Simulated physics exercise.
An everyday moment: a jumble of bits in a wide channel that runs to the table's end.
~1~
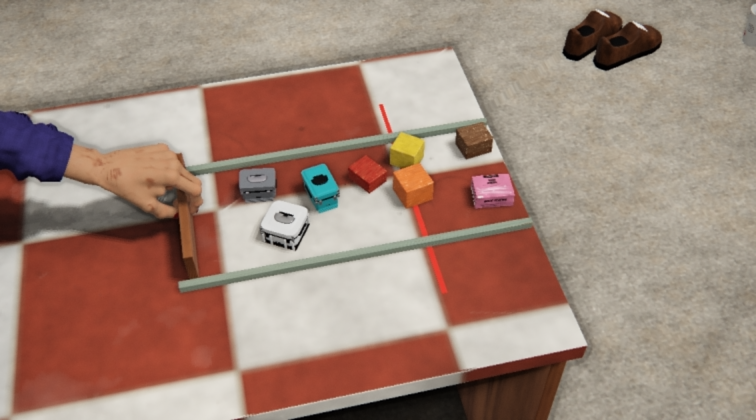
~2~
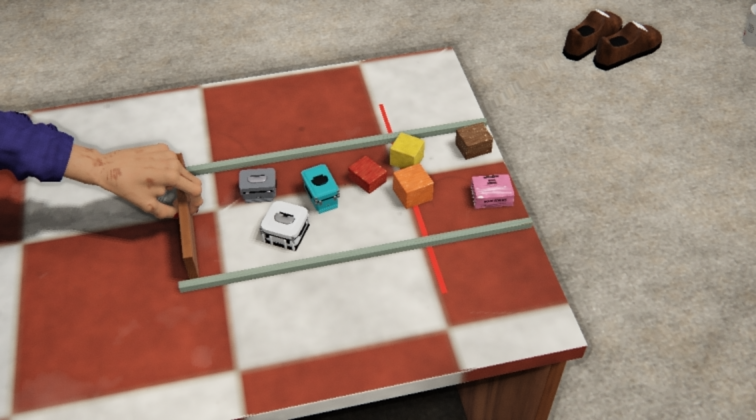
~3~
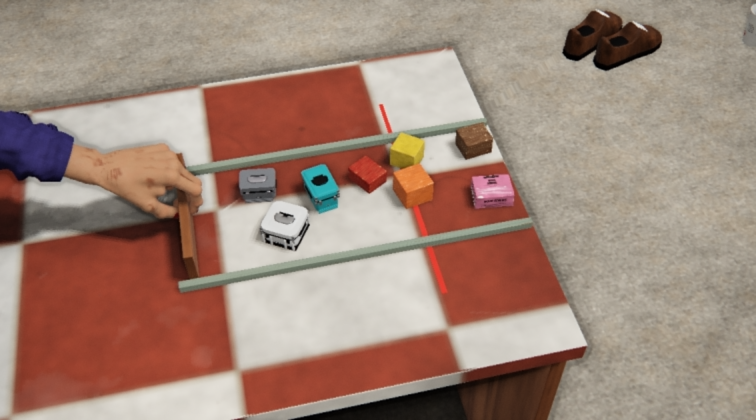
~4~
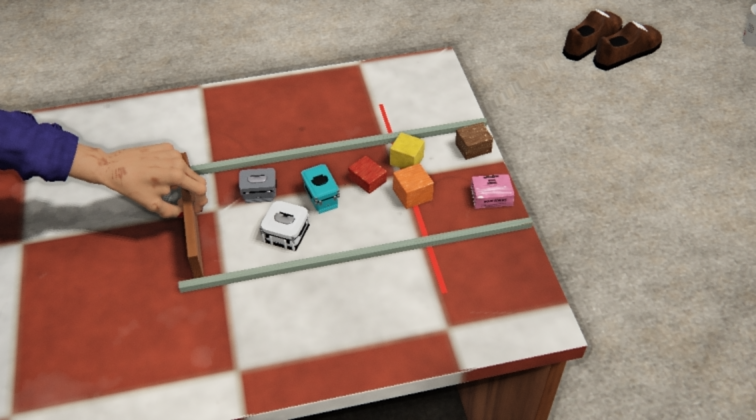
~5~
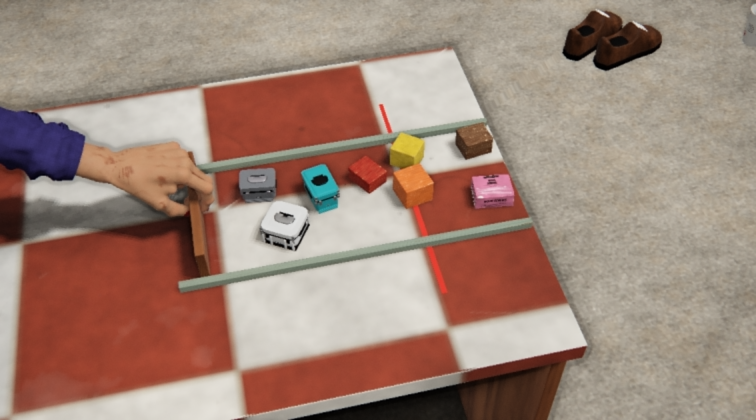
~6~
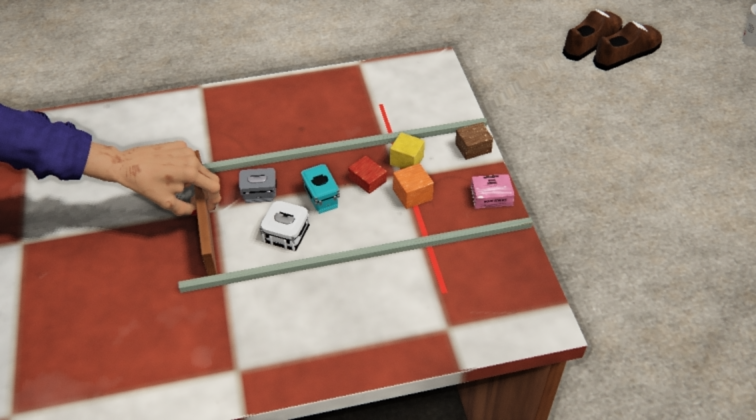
A hand holding still, then sliding a wooden board slightly right between two rails, with the colourful blocks and cases ahead unmoved.
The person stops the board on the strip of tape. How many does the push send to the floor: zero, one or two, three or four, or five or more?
The number that fall off is zero.
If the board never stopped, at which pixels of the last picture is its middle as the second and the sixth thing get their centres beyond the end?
Near (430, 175) and (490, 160).
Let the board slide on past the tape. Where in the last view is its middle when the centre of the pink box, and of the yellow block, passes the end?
Near (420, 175) and (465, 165).
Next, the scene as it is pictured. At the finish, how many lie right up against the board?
It touches 2.
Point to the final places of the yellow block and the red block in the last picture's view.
The yellow block at (446, 138), the red block at (452, 160).
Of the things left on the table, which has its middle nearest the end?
The pink box ends nearest.
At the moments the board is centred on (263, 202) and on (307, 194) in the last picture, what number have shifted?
First 2, then 4.
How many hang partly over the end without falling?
Overhanging: 1.
Soon after, none off yet; brown block at rest near (474, 141); pink box at rest near (492, 191); yellow block at rest near (407, 152).
At rest, the number that fall off is zero.
